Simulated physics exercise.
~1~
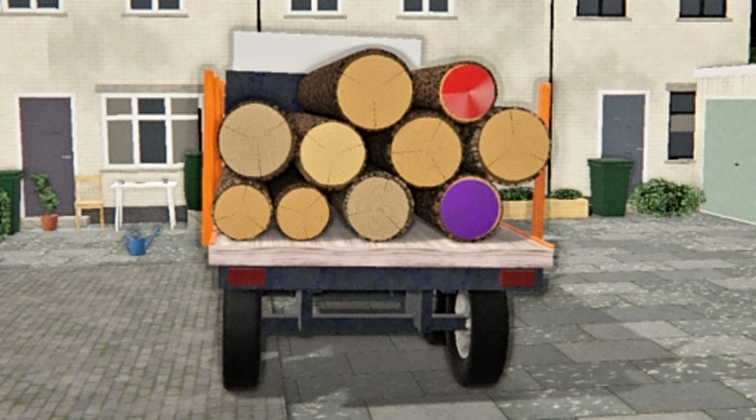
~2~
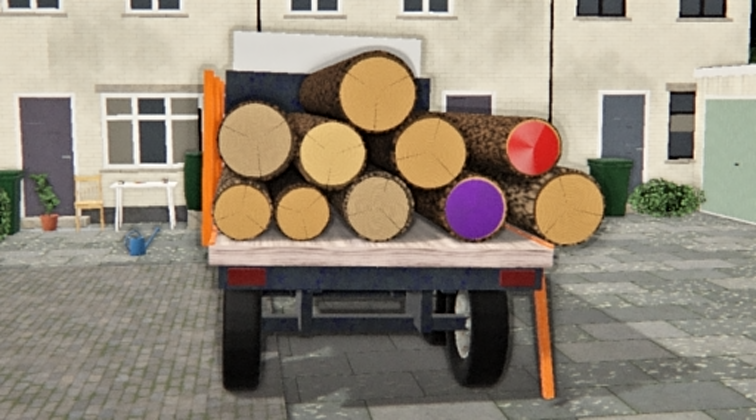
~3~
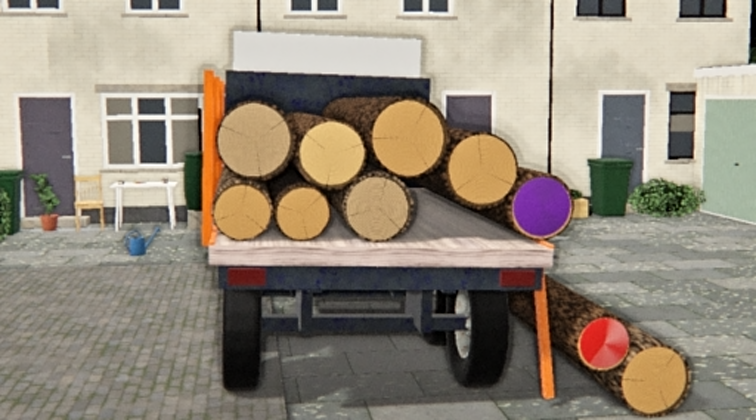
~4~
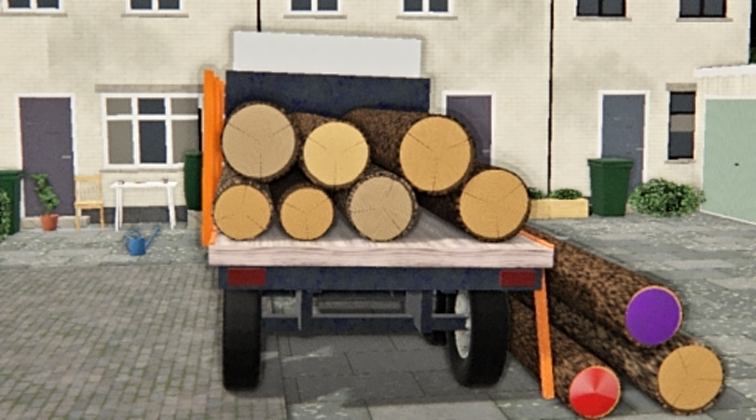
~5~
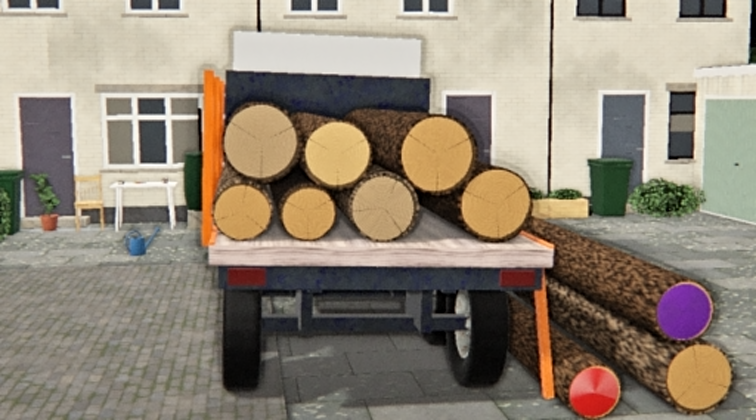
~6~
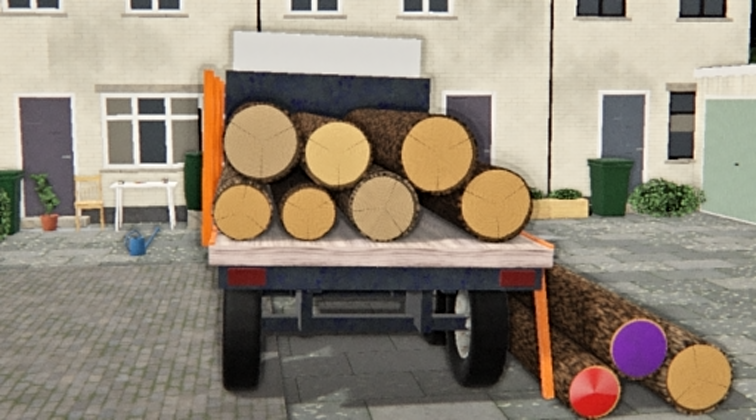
Logs spilling off the right side of a flatbed lorry as its posts swing down, three ending on the ground.
